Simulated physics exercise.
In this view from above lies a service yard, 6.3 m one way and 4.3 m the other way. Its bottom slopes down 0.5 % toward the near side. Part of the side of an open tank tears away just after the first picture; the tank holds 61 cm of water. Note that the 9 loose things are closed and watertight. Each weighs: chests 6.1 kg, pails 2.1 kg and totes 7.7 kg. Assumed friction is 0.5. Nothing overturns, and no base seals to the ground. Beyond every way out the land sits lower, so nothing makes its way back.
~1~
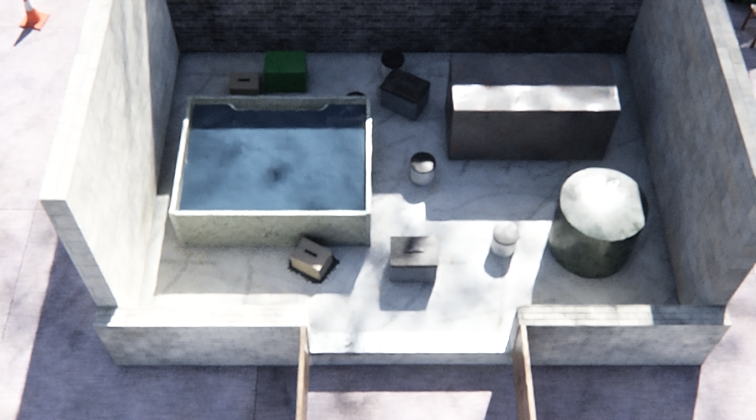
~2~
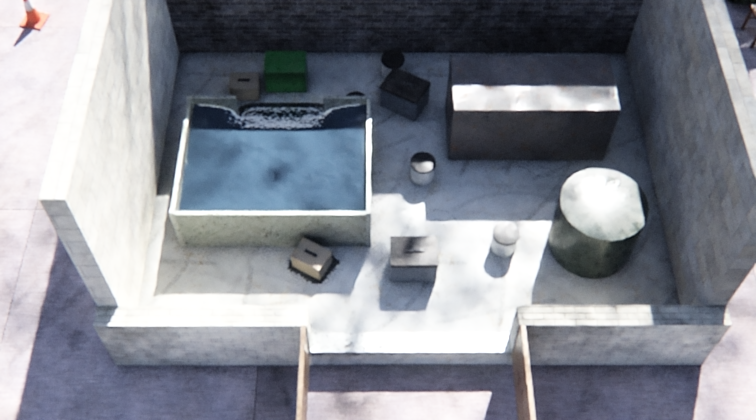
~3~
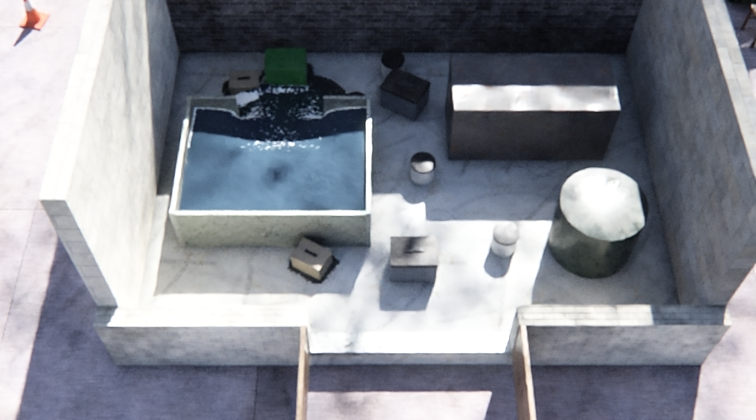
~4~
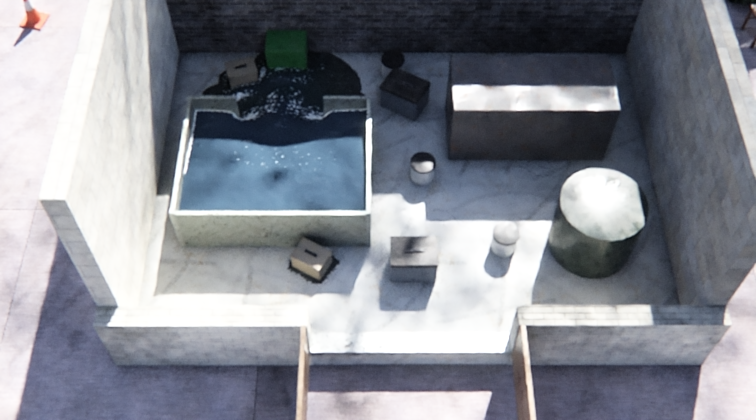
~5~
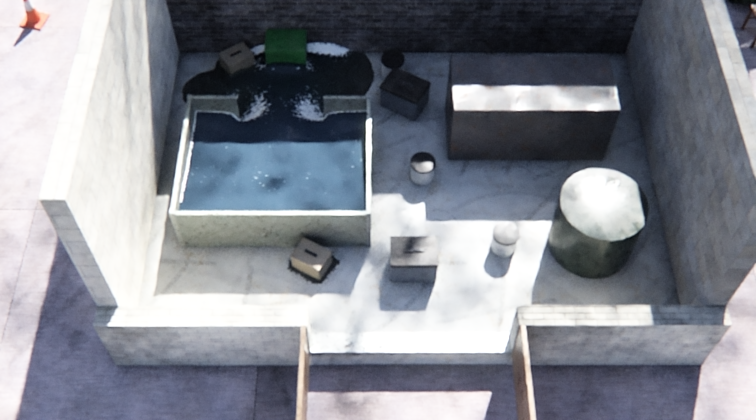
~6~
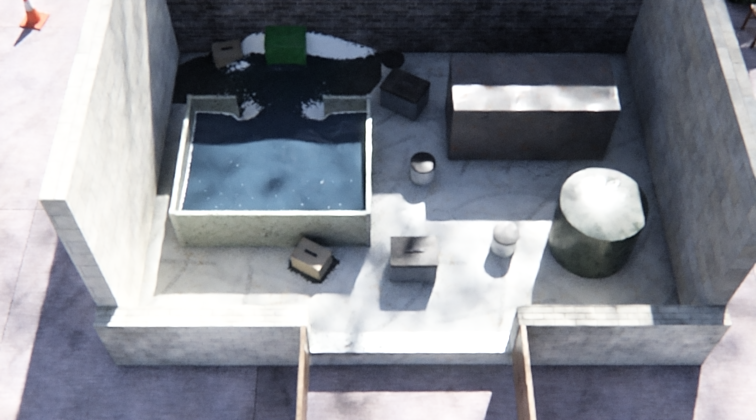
We see water break through the far side of an open tank in a walled yard and spread across the floor behind it, nudging a green chest and a small brown box back toward the far wall.
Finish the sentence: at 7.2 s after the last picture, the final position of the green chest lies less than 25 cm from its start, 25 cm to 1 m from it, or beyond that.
The final position of the green chest lies beyond 1 m from its start.
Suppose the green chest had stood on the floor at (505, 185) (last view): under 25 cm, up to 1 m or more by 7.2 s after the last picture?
What happens is that it drifts a modest way.
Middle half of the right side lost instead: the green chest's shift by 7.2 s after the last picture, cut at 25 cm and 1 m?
From there, the green chest gets moved partway.
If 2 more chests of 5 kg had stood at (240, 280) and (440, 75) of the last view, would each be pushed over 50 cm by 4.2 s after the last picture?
First not far enough, second far enough.
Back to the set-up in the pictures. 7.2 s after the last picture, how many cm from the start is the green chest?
Distance: Near 400 cm.
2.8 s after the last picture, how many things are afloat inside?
Tally: 3 of them.
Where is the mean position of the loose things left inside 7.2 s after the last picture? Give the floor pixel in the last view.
Mean floor pixel: About (456, 178).
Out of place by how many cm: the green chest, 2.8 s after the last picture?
Shift: About 40 cm.
Then, 0.9 s after the last picture the green chest is near (284, 24), 0.4 m from its start, afloat; 0 of 9 are out; 2 afloat.
Then, 2.8 s after the last picture the green chest is near (299, 30), 0.4 m from its start, afloat; 0 of 9 are out; 3 afloat.
Then, 4.8 s after the last picture the green chest is near (418, 49), 1.8 m from its start, afloat; 0 of 9 are out; 7 afloat.
Then, 7.2 s after the last picture the green chest is near (584, 66), 4.0 m from its start, afloat; 0 of 9 are out; 9 afloat.
